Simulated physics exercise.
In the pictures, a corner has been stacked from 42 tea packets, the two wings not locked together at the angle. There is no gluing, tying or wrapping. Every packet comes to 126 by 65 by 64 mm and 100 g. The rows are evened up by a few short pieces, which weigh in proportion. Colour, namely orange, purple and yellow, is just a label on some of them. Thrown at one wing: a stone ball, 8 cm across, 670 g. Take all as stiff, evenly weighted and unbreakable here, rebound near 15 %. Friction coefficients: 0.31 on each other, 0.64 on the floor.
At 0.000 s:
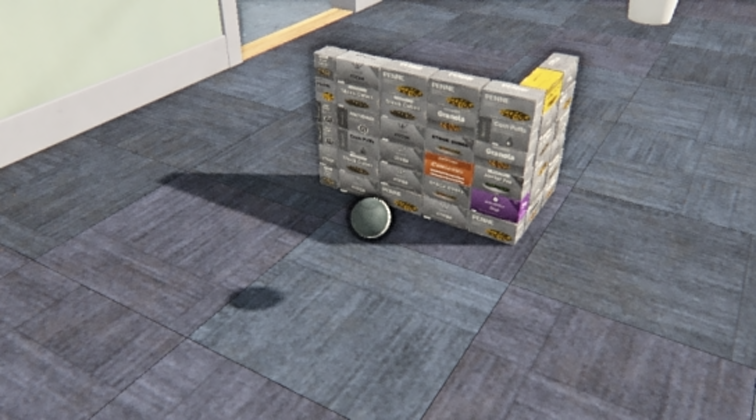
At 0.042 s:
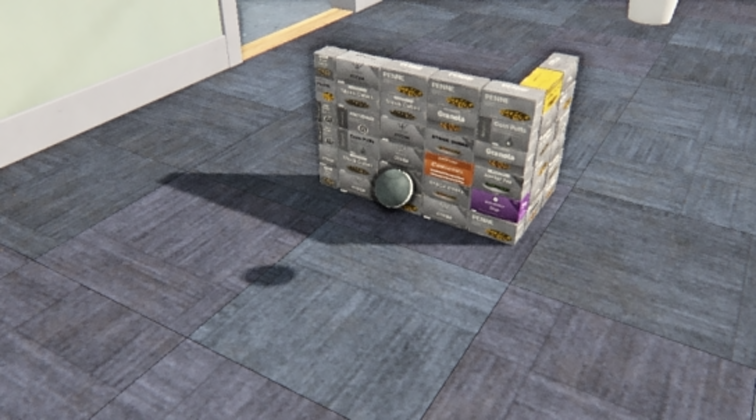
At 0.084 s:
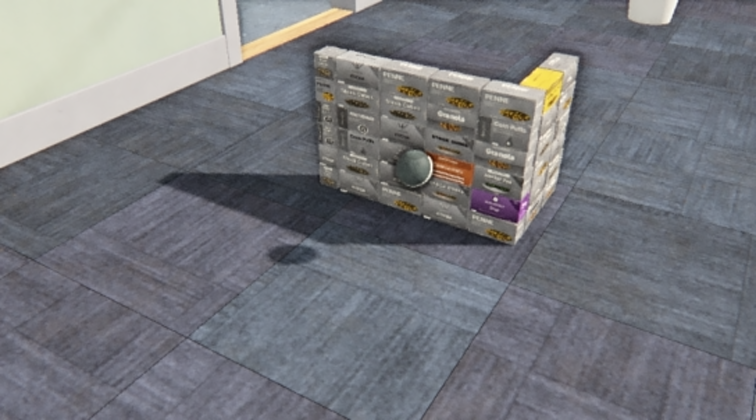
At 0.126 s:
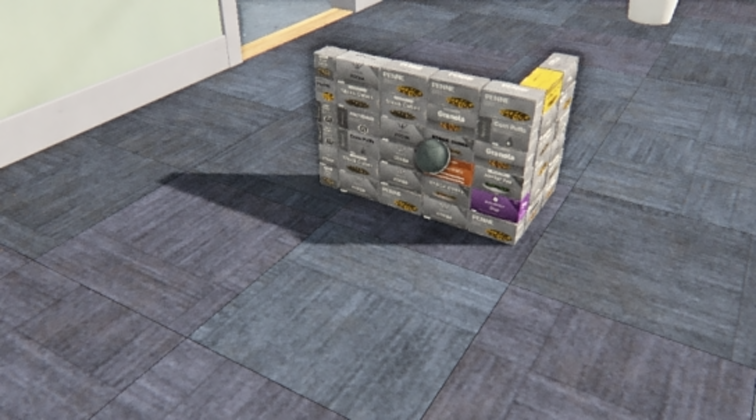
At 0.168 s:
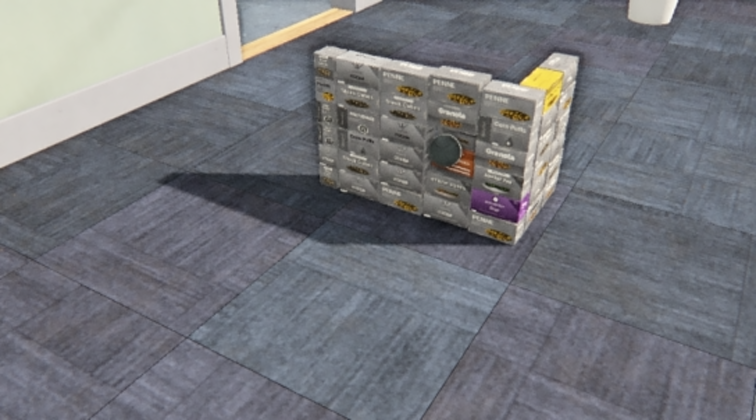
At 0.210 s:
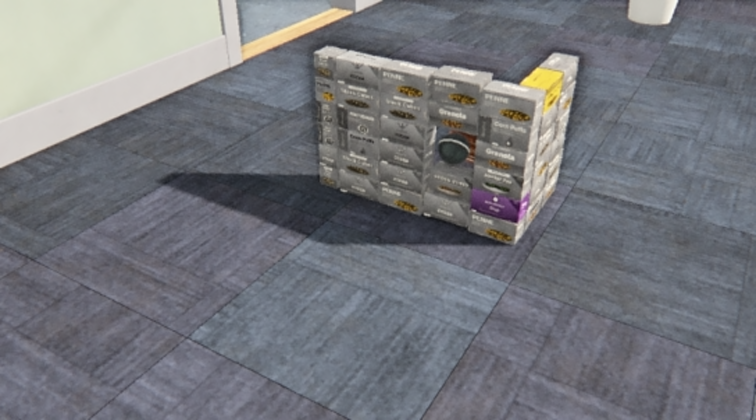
A dark round ball flies up and to the right above a carpeted floor, toward a corner wall of stacked grey packets with orange, purple and yellow ones among them. It strikes the near side by the orange packet and pushes in, and a few packets around it shift slightly.
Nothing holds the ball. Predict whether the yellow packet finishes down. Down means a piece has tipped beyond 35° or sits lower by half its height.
Prediction: It does not.
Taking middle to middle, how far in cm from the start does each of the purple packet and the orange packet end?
The purple one ends 0 cm from its start and the orange one 46 cm.
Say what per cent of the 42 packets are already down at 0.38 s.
10 per cent at that moment.
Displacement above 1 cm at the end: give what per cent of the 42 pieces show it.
That makes 10 percent.
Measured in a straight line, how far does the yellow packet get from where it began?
I'd say close to 0 cm away from its start.
Around 0.28 s, ball still moving; 4 of the 42 packets down; yellow packet unmoved; orange packet tipped 3°, 49 mm lower.
Around 0.38 s, ball still moving; 5 of the 42 packets down; yellow packet unmoved; orange packet tipped 21°, 12 cm lower.
Around 0.70 s, ball still moving; 5 of the 42 packets down; yellow packet unmoved; orange packet on its side.
Finally (1.1 s), ball rolling away; 5 of the 42 packets down; yellow packet unmoved; orange packet on its side; purple packet unmoved. Seen by the last camera, middles, yellow packet near (541, 91), orange packet near (522, 146).
